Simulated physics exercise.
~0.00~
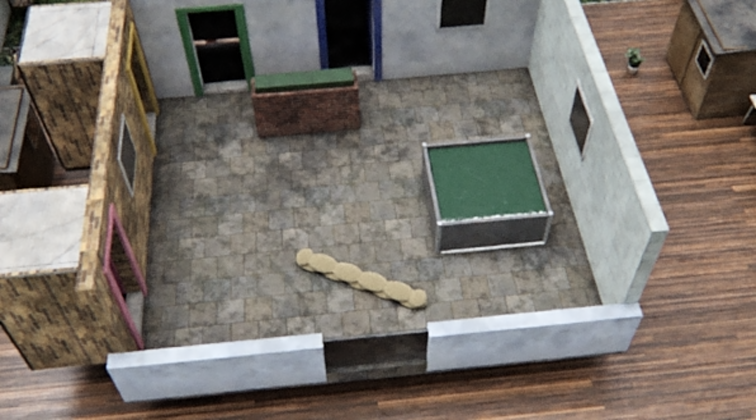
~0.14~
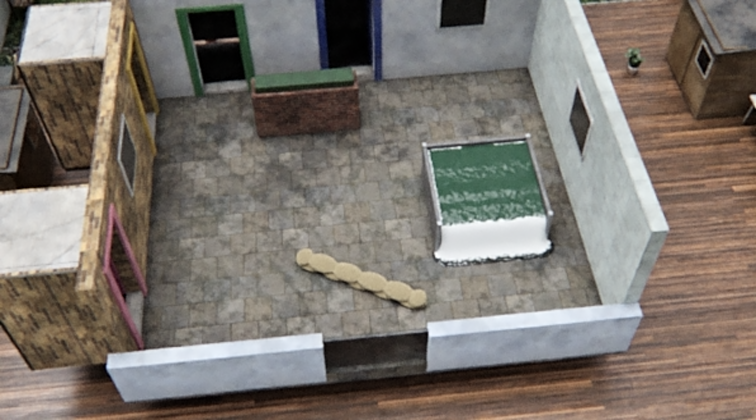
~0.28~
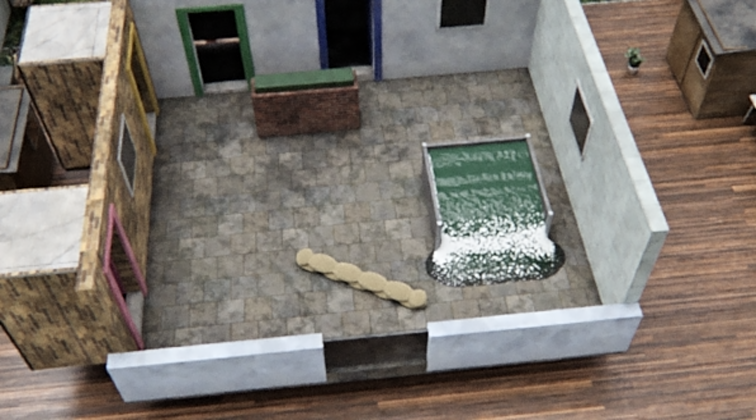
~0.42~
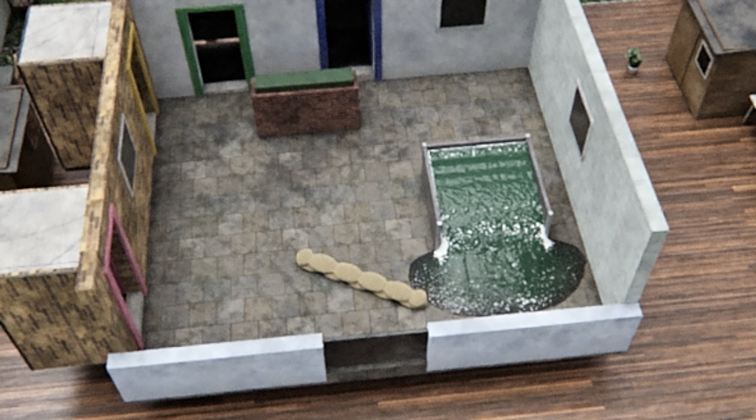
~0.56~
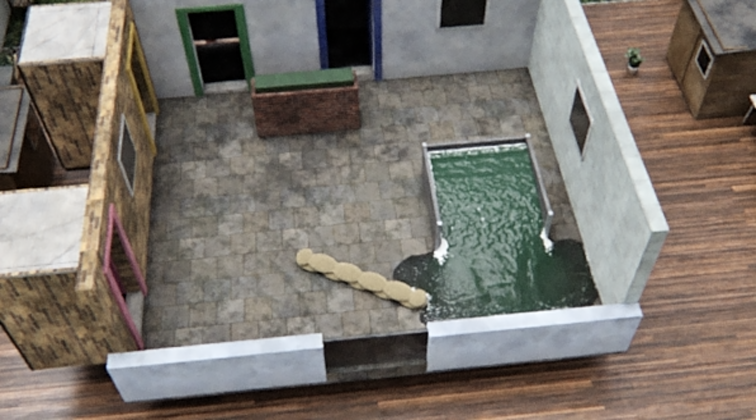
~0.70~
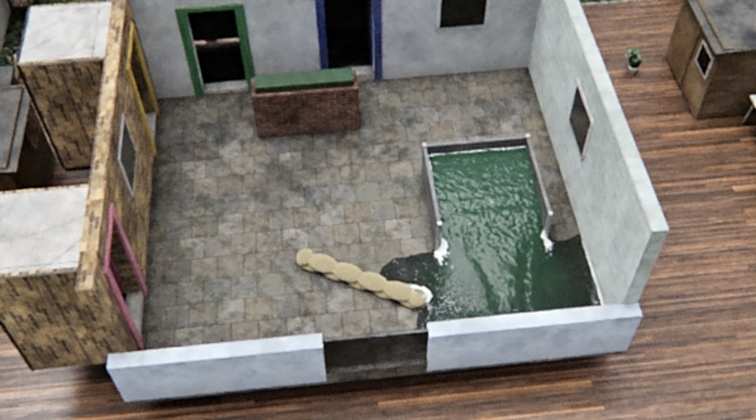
Green water pouring from the open front of a tank and spreading across a walled, paved yard, reaching a row of sandbags.
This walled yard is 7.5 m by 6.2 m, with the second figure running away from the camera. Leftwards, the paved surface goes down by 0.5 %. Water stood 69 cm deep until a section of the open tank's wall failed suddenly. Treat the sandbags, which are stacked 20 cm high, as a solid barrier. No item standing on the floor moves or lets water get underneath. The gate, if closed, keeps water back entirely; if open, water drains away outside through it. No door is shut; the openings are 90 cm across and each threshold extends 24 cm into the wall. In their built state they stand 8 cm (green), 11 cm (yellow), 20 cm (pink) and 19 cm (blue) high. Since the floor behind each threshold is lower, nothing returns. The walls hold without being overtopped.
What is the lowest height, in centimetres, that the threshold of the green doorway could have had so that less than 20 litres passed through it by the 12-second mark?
About 6 cm.
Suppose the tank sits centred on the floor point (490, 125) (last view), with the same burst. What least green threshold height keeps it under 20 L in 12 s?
At least roughly 6.0 cm high.
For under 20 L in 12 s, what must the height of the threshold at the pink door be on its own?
The pink door needs around 11.5 cm.
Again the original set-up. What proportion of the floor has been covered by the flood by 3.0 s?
About 40 per cent.
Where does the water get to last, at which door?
That would be the green door.
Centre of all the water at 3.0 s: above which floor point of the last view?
Look at about (458, 279) in the last view.
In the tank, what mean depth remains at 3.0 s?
It averages roughly 12 centimetres.
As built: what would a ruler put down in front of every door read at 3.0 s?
Green door 0 cm, yellow door 0 cm, pink door 11 cm, blue door 0 cm.
After 1.4 s water covers 15 % of the floor, deepest (52 cm) near (605, 331); it has not reached the green door.
After 3.0 s water covers 40 % of the floor, deepest (24 cm) near (605, 331); it has not reached the green door.
After 12.0 s water covers 95 % of the floor, deepest (9 cm) near (155, 141); 7 cm at the green door, 8 litres in over its 8 cm threshold.
At the green door as built, the water arrived by 6.4 s and peaked near 10 cm at 6.8 s.
Run again over the same 12 s with other heights there, 28 litres in over 5.5 cm, 13 litres over 7 cm. The limit of 20 litres is kept from about 6 cm up.
